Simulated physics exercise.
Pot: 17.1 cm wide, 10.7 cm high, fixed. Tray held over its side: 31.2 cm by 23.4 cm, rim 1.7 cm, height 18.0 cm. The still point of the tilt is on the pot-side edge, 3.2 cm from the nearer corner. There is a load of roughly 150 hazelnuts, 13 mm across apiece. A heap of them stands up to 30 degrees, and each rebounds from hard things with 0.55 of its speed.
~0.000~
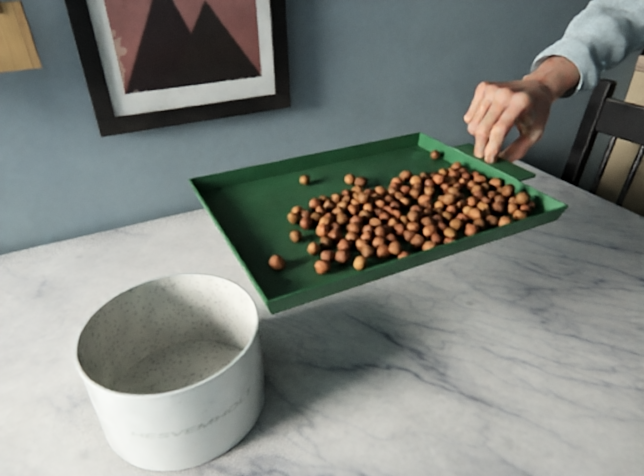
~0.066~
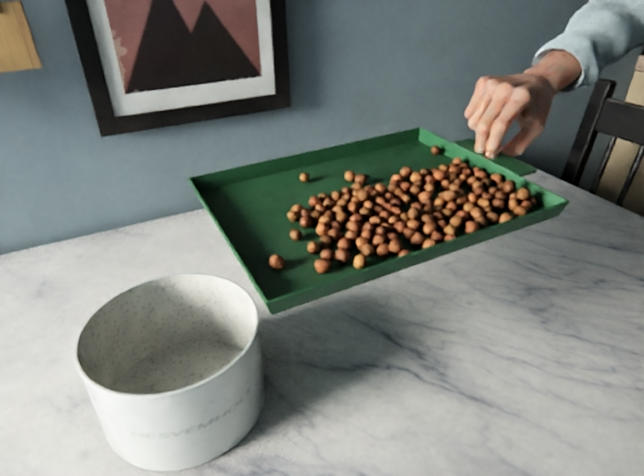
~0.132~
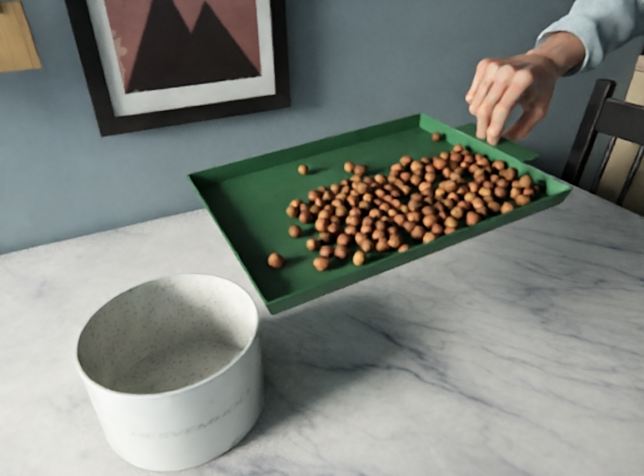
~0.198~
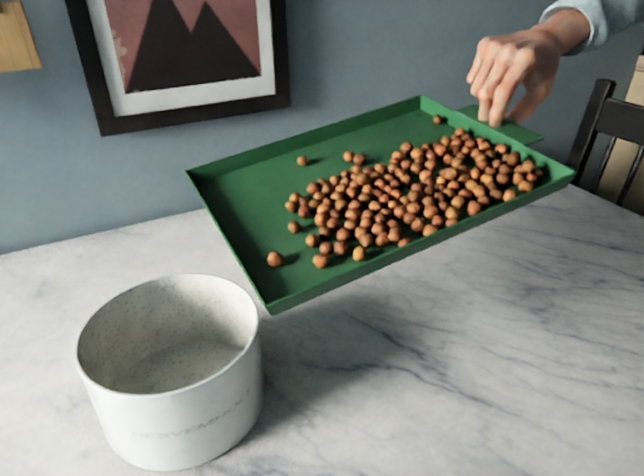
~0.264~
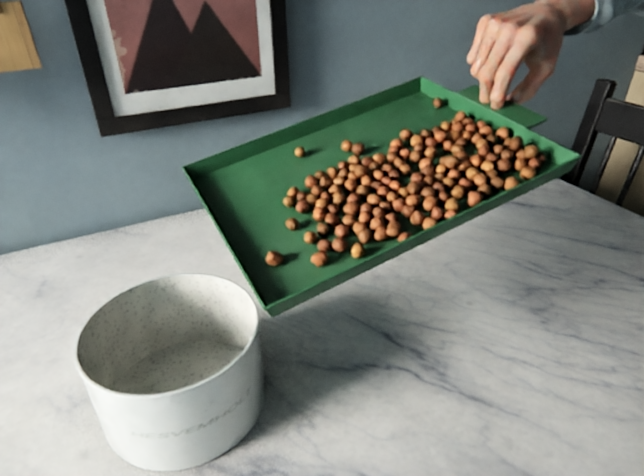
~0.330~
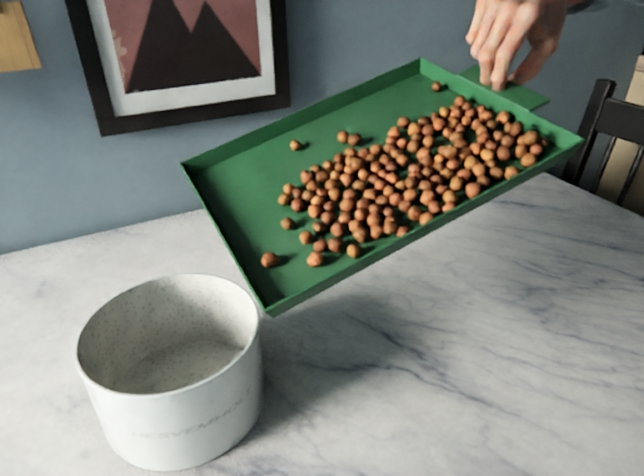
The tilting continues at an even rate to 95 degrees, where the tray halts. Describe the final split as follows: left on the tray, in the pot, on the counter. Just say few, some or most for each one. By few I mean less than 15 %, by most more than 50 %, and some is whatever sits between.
I would say tray few, pot some, counter most.
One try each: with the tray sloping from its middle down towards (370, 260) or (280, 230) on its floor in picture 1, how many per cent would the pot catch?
The share comes to roughly 0 in a hundred, then roughly 65 in a hundred.
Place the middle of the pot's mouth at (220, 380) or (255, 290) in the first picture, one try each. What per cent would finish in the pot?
First try about 95 per cent, second try about 0 per cent.
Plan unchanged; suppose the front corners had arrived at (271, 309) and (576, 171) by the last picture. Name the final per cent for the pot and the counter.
Final per cent - pot 0, counter 100.
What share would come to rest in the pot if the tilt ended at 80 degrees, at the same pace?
In that case, near 25 percent.
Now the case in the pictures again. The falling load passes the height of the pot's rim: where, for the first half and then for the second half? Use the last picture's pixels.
Roughly (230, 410) to begin with, later roughly (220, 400).
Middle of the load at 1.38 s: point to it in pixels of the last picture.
Estimated load position: Around (234, 294).
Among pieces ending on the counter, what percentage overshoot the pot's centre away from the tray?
Share past the middle: Roughly 60 percent.
Then, at 0.96 s, tilt 53 degrees; the tray holds 100 %, the pot 0 %.
Then, at 1.38 s, tilt 78 degrees; the tray holds 60 %, the pot 5 %.
Then, at 1.88 s, tilt 95 degrees; the tray holds 0 %, the pot 25 %.
In the end, at 2.7 s, tray 0 %, pot 25 %, counter 75 %.
